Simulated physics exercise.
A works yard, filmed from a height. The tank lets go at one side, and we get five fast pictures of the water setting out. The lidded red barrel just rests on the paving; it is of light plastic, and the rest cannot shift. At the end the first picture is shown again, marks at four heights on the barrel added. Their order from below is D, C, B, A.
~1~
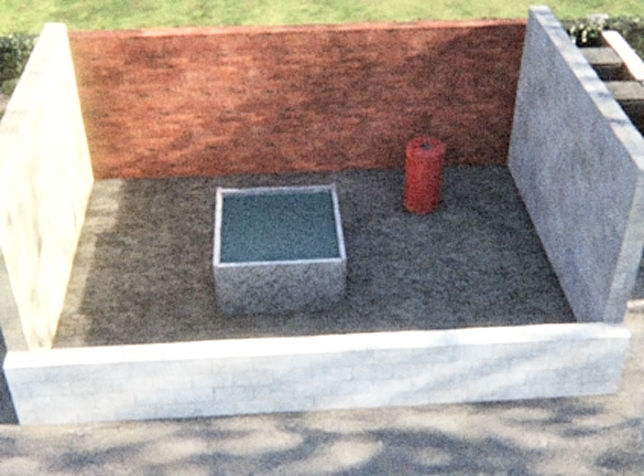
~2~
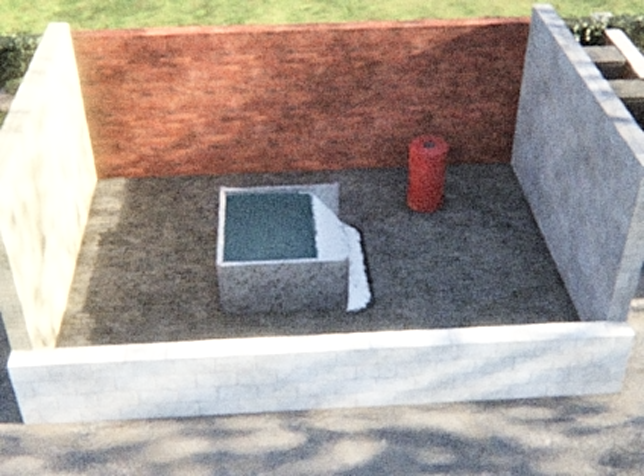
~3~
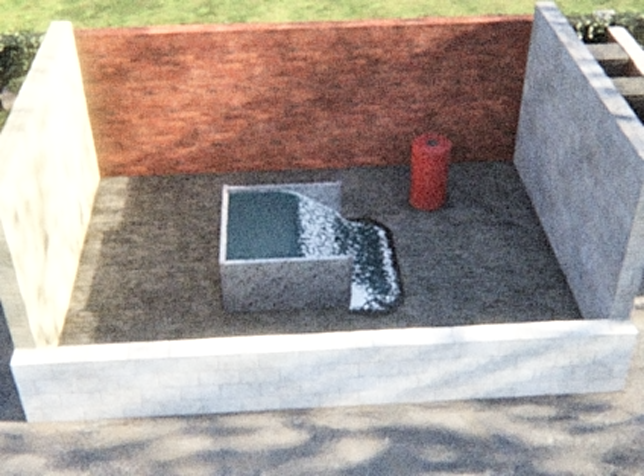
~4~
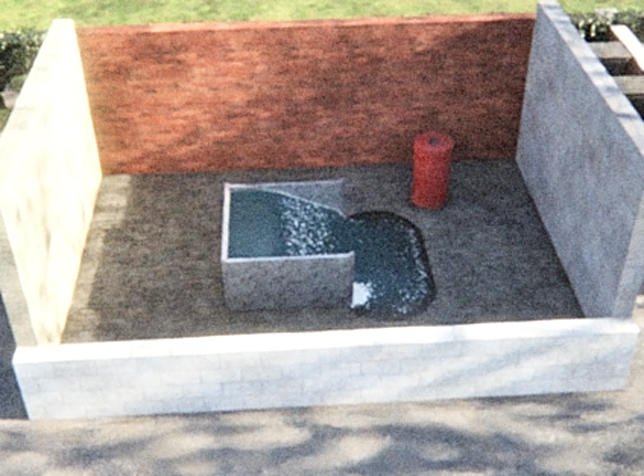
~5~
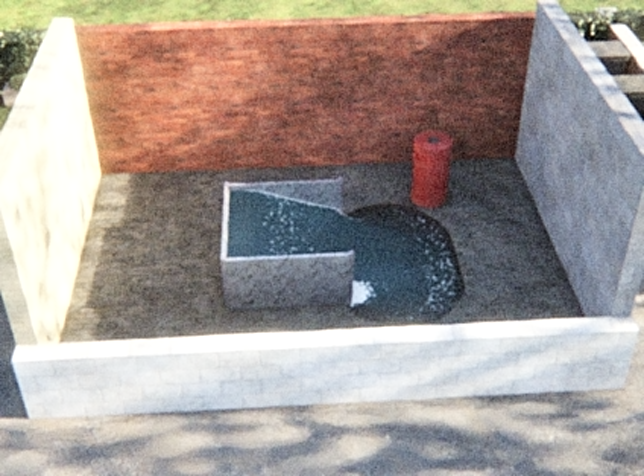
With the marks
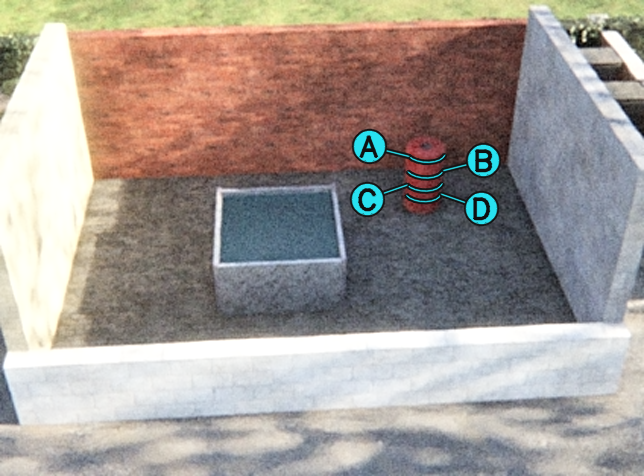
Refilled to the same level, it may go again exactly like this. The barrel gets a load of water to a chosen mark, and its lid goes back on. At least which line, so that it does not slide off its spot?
D is the one.
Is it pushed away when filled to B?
No.
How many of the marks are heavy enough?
All of them.
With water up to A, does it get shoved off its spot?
No.
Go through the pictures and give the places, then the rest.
Lid of the red barrel at (426, 146); tank full, its middle at (278, 228).
Water covers 3 % of the ground and is seen nearest the barrel at (354, 231).
Water covers 5 % of the ground and is seen nearest the barrel at (385, 230).
Water covers 9 % of the ground and is seen nearest the barrel at (404, 222).
Lid of the red barrel at (433, 140); water covers 12 % of the ground and is seen nearest the barrel at (405, 208).
On the marked copy, A at (429, 162); B at (427, 177); C at (426, 191); D at (425, 201); from the bottom up D, C, B, A.
If A is chosen, it does not move.
If B is chosen, it does not move.
If C is chosen, it does not move.
If D is chosen, it does not move.
